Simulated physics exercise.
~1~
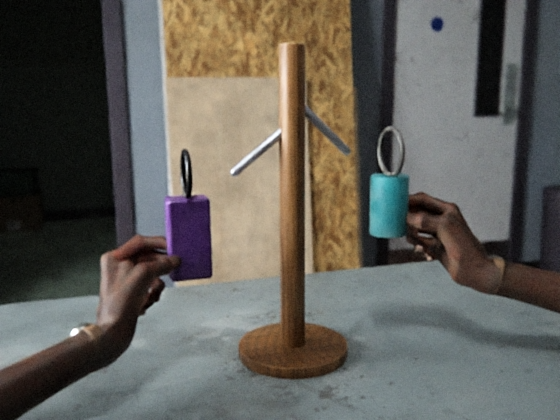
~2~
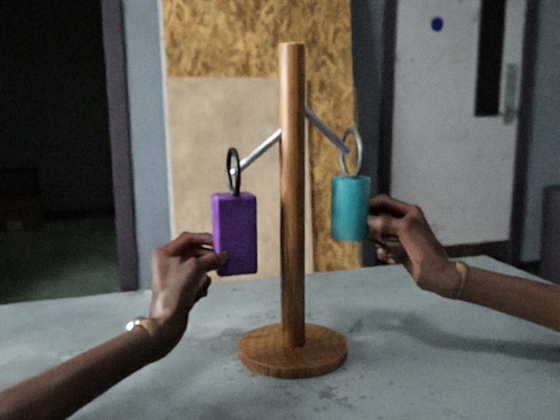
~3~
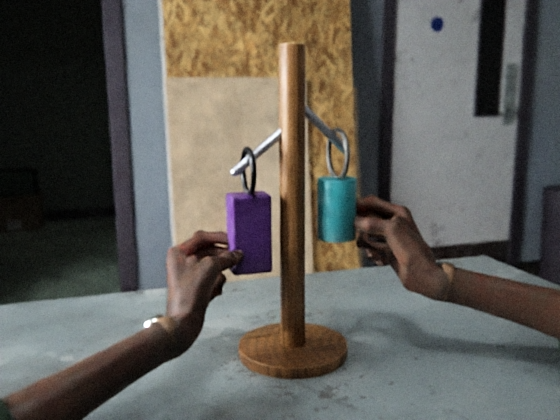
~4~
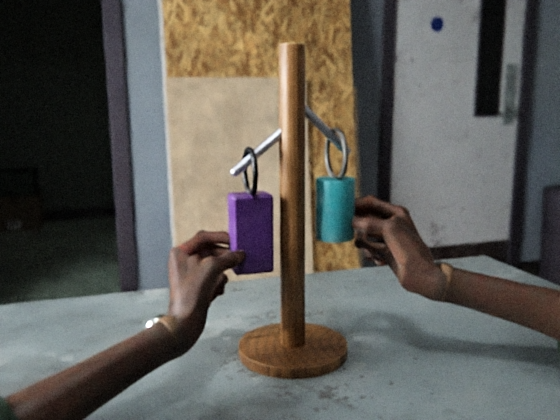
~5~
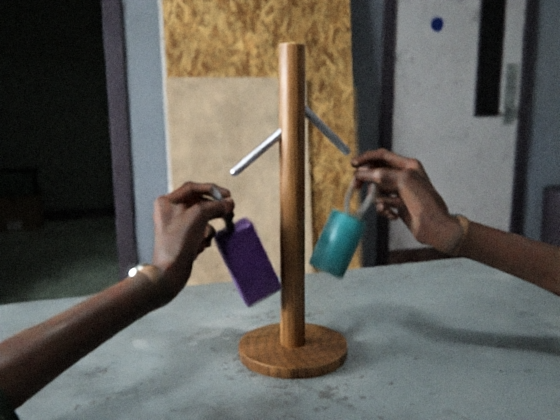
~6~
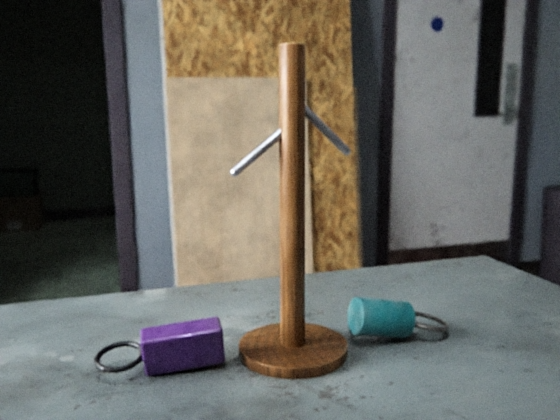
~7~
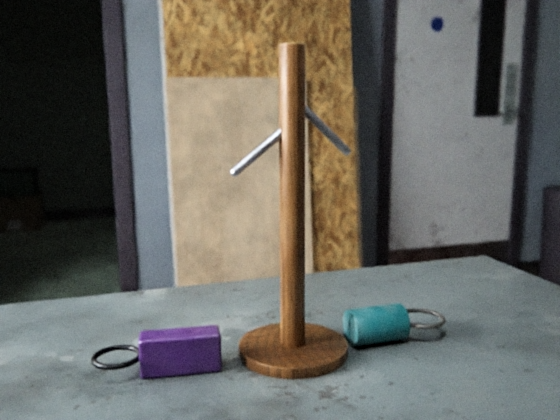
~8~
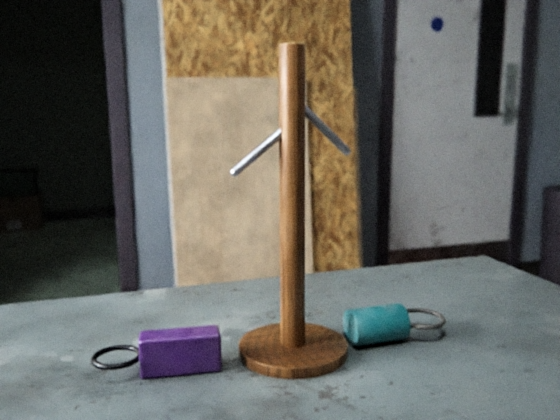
At the start, two hands hold a purple block and a turquoise cylinder, each topped with a ring, on either side of a wooden stand with two downward-slanting metal pegs. The left hand carries the purple block rightward while the right hand brings the turquoise one leftward, until their rings are around the pegs. Both pieces stay there briefly, still held. Next the rings are off the pegs, and the two pieces tilt and drop beside the post as the hands draw away. Finally, both lie on their sides on the grey table, rings pointing outward, with the pegs empty.
